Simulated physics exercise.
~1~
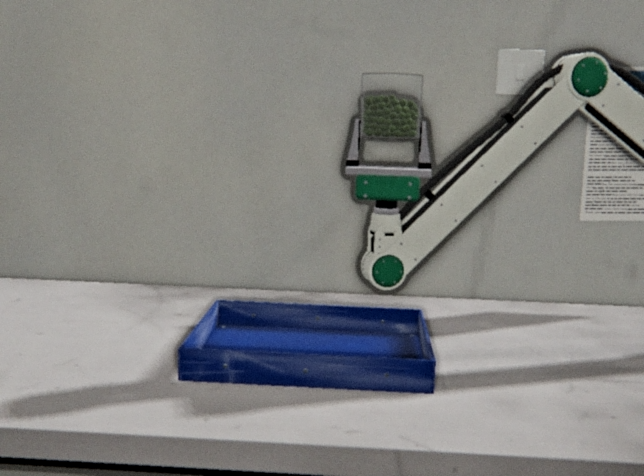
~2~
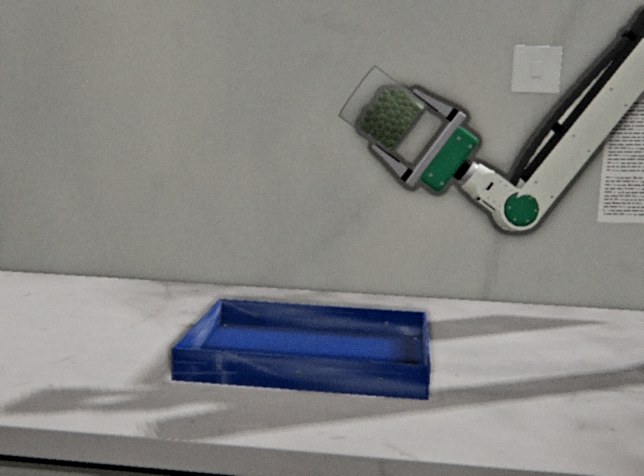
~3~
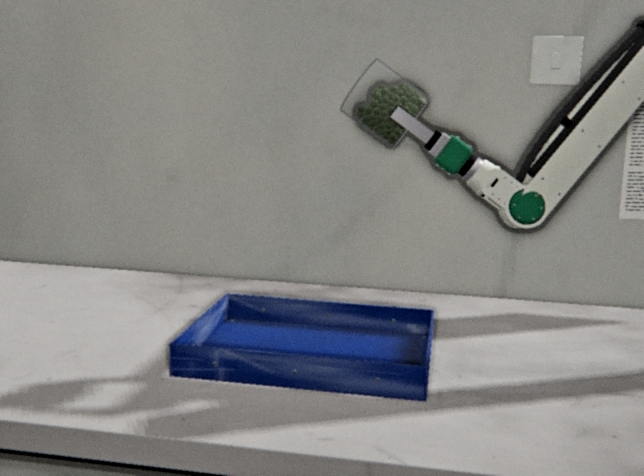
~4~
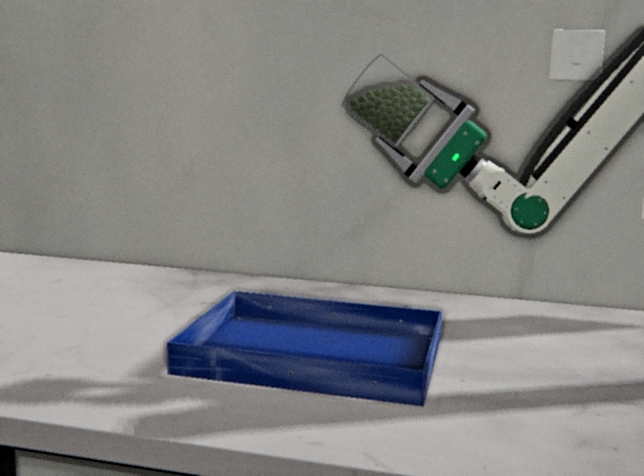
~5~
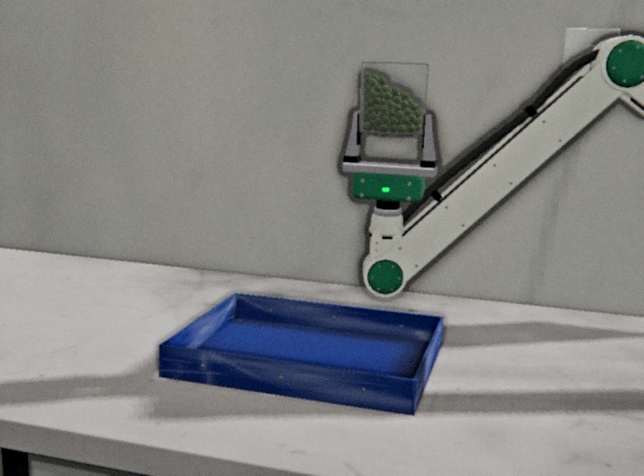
Above a blue tray on a marble counter, a robot arm held a clear cup of small green beads, tipped it to the left, rolled it around while tilted, then brought it upright again with the beads still inside, heaped to one side.
